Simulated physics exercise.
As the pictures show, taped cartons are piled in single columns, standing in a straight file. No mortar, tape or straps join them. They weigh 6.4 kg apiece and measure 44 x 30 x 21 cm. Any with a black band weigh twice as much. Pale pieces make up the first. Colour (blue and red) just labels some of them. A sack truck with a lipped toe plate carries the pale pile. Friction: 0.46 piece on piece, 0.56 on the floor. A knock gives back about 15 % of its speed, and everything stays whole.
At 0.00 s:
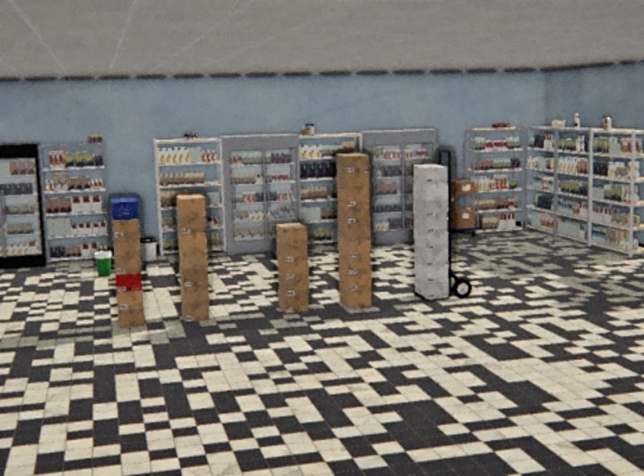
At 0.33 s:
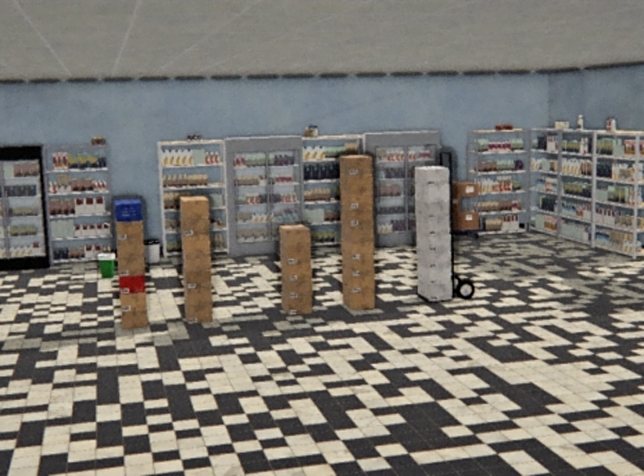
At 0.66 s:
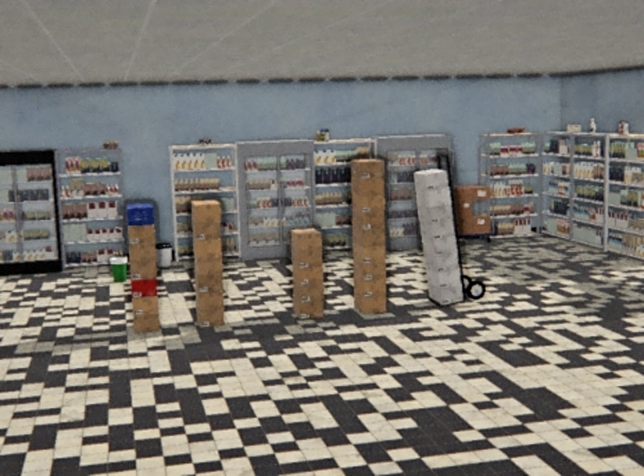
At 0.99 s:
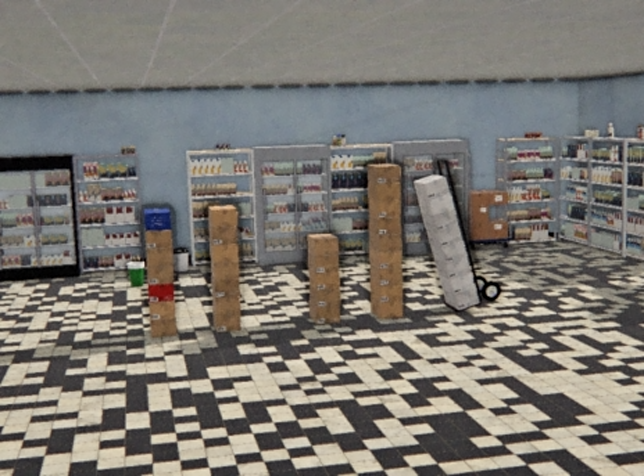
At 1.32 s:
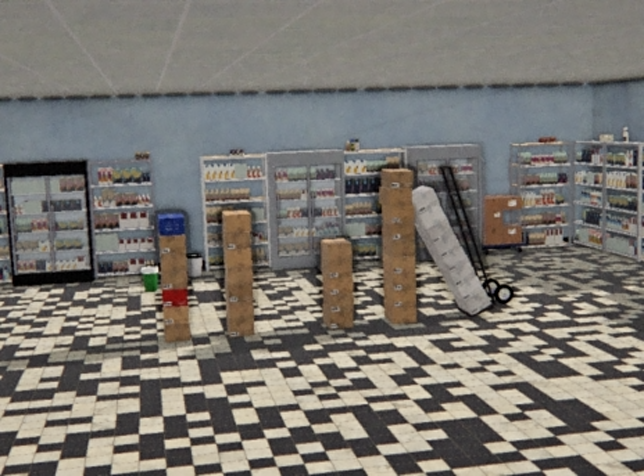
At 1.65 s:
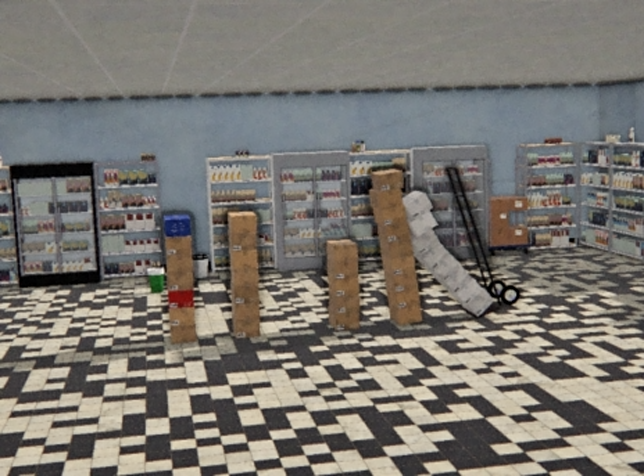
In a store with a checkered floor, a hand truck tilts left, its pale stack leaning into the tallest brown carton column.
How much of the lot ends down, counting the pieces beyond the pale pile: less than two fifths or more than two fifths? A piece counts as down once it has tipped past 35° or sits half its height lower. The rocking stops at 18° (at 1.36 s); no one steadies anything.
The part is upwards of two fifths.
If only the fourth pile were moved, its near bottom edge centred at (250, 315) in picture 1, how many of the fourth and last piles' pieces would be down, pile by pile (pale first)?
In that case fourth 6, last 6.
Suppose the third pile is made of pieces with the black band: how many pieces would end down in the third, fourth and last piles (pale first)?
In that case third 5, fourth 7, last 7.
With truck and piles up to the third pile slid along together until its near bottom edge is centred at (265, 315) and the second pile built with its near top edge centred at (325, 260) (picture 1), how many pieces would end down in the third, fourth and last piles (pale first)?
In that case third 2, fourth 0, last 0.
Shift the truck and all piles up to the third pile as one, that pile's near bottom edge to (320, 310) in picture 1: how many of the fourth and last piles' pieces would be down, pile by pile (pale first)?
Then fourth 7, last 7.
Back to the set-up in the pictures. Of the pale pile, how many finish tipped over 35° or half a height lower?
8 pale pieces.
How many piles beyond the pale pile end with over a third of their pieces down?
4 in all.
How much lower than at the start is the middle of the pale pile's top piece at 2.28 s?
About 60 cm.
After 2.28 s, 8 of the pale pile down; 8 of the 28 other cartons down.
After 3.30 s, 8 of the pale pile down; 18 of the 28 other cartons down; red carton leaning 21°; blue carton leaning 21°.
At rest (5.8 s), 8 of the pale pile down; 25 of the 28 other cartons down; blue carton upside down; red carton upside down. That is 89 per cent. As the last picture would show them, middles, red carton near (103, 330).
